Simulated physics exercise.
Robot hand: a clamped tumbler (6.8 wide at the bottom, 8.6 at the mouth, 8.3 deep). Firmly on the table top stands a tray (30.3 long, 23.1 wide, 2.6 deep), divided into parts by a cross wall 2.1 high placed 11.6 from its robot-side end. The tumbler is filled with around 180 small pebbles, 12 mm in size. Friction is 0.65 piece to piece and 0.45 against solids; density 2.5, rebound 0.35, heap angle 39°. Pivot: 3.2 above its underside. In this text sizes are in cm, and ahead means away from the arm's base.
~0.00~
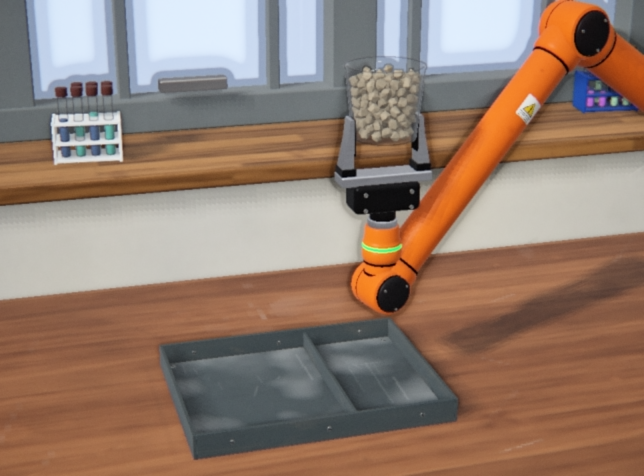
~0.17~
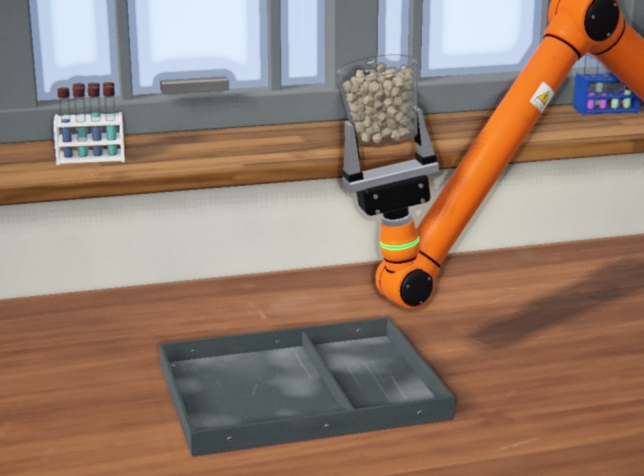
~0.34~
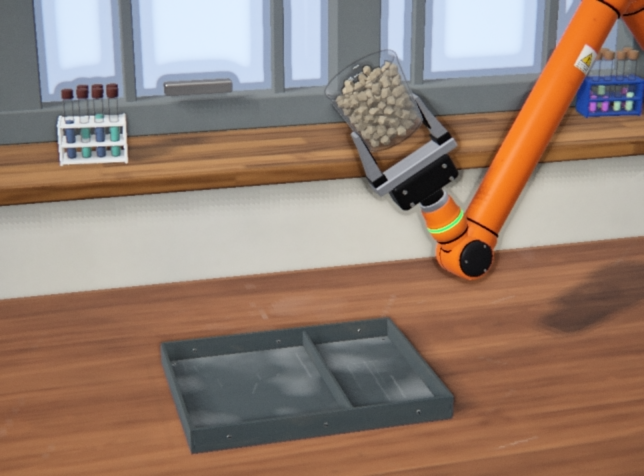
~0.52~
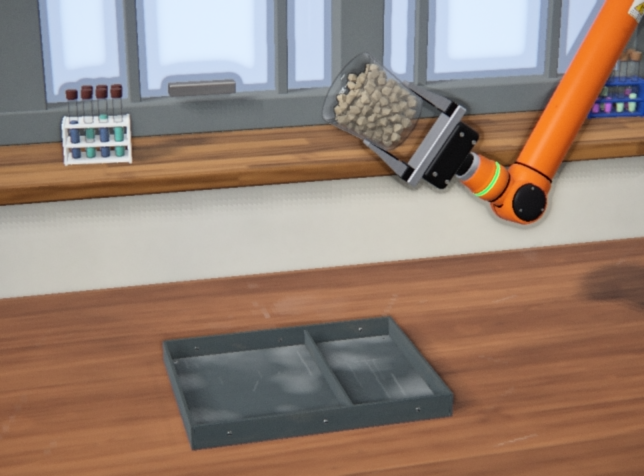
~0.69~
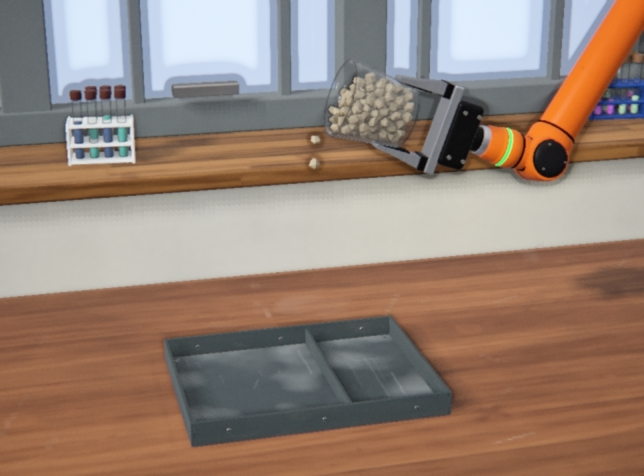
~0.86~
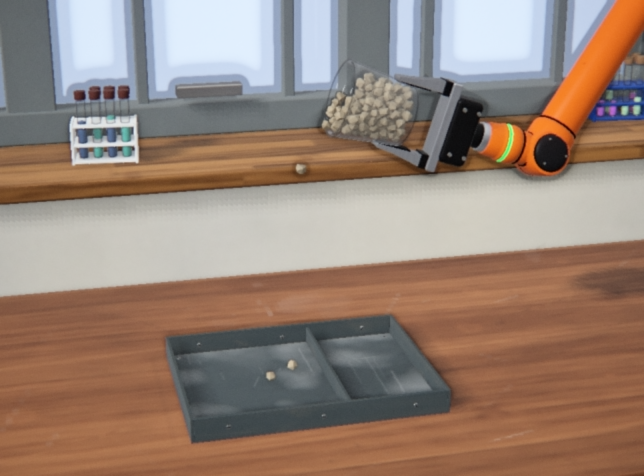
The clip opens with an orange robot arm holding a clear tumbler of small pebbles upright above a divided gray tray on a wooden table. The arm swings its wrist rightward, tilting the tumbler steeply to the left. A few pebbles drop from its mouth, and two rest in the tray's left part.
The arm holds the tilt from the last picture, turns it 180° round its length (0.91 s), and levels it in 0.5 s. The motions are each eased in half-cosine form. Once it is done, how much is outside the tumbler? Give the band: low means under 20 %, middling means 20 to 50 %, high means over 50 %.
Band: Low.
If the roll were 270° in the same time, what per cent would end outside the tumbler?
Estimate: Approx. 15 per cent.
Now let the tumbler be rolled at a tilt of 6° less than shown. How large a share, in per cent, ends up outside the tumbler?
About 5 per cent.
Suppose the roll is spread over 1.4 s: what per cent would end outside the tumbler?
Then: Approx. 15 %.
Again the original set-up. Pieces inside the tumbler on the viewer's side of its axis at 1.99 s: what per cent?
About 55 per cent.
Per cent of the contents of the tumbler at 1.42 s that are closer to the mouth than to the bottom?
Close to 50 per cent sits in the mouth half.
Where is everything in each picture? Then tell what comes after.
In the first picture, tumbler middle at (385, 103), upright; upper third of the load around (386, 84), from x 355 to 415, top at y 70; 181 in the tumbler.
In the second picture, tumbler middle at (381, 103), tipped 9°; upper third of the load around (384, 85), from x 350 to 410, top at y 70.
In the third picture, tumbler middle at (378, 104), tipped 31°; upper third of the load around (378, 87), from x 340 to 410, top at y 65.
In the fourth picture, tumbler middle at (376, 106), tipped 55°; upper third of the load around (373, 90), from x 340 to 410, top at y 70.
In the fifth picture, tumbler middle at (374, 108), tipped 70°; upper third of the load around (373, 94), from x 315 to 410, top at y 75; 179 in the tumbler, 2 in flight or on a rim.
In the sixth picture, tumbler middle at (374, 107), tipped 72°; upper third of the load around (375, 95), from x 270 to 410, top at y 80; 178 in the tumbler, 2 in the far-side part, 1 in flight or on a rim.
By 1.42 s, tipped 72°, highest piece 39 above the table; 173 in the tumbler, 5 in the far-side part, 3 in flight or on a rim.
By 1.99 s, tipped 43°, highest piece 38 above the table; 159 in the tumbler, 17 in the far-side part, 5 in flight or on a rim.
By 2.47 s, upright, highest piece 40 above the table; 159 in the tumbler, 22 in the far-side part.
By 3.17 s, upright, highest piece 40 above the table; 159 in the tumbler, 22 in the far-side part.
Final count, 159 in the tumbler, 22 in the far-side part. That is 12 % outside the tumbler.
